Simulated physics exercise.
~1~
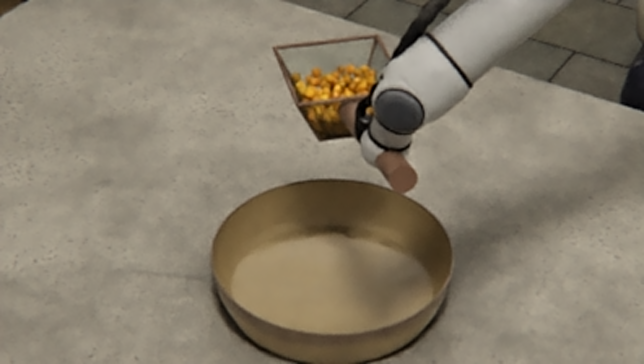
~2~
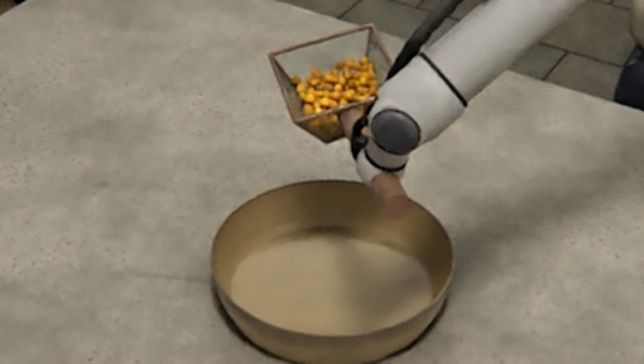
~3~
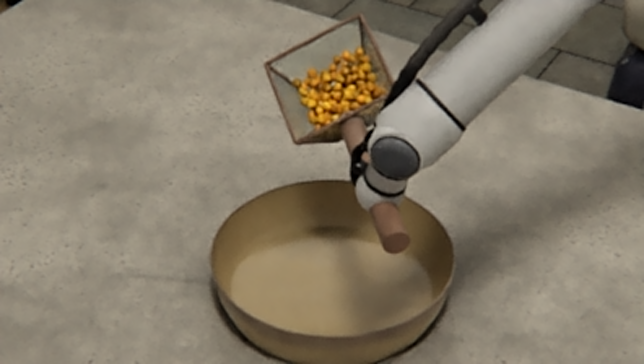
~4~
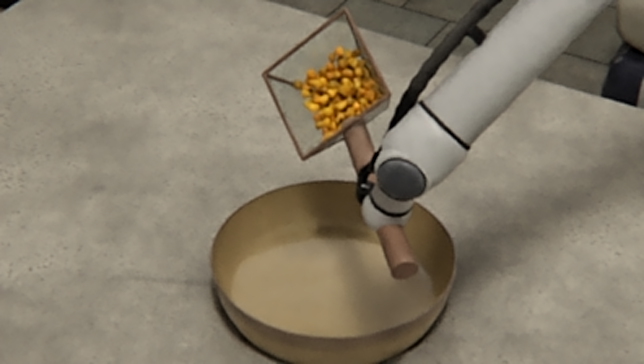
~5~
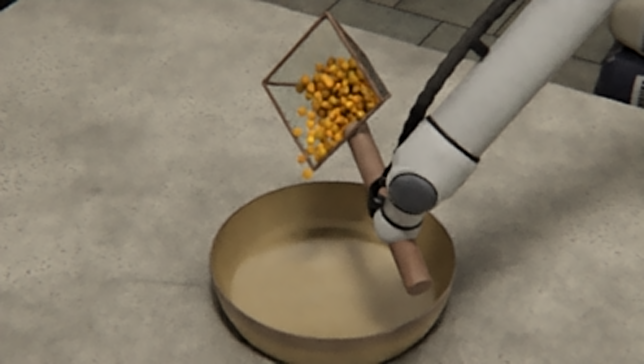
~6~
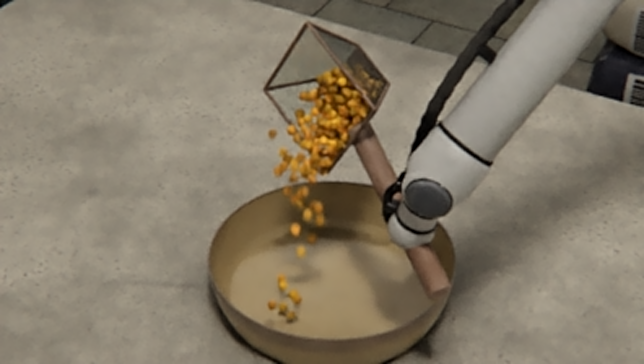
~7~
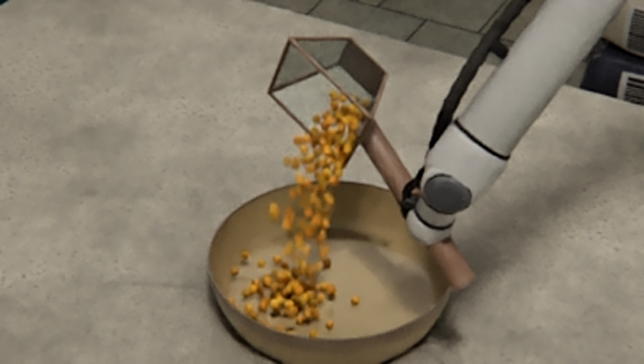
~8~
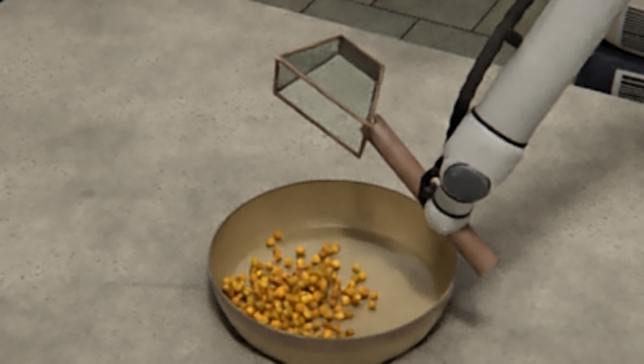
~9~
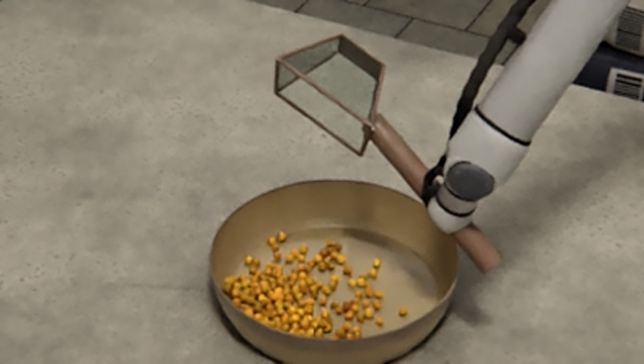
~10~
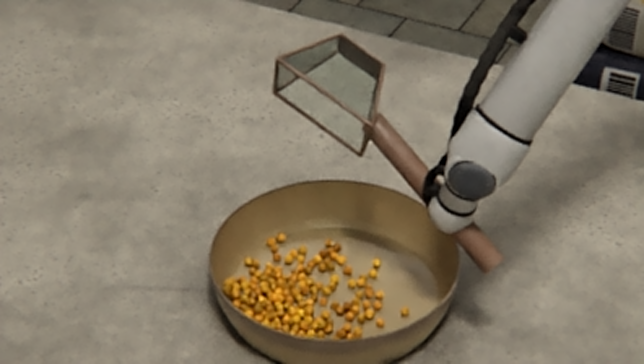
On a grey stone-like tabletop, a robot arm steadily tipping a clear-sided scoop, emptying its yellow maize kernels into a round tan pan.
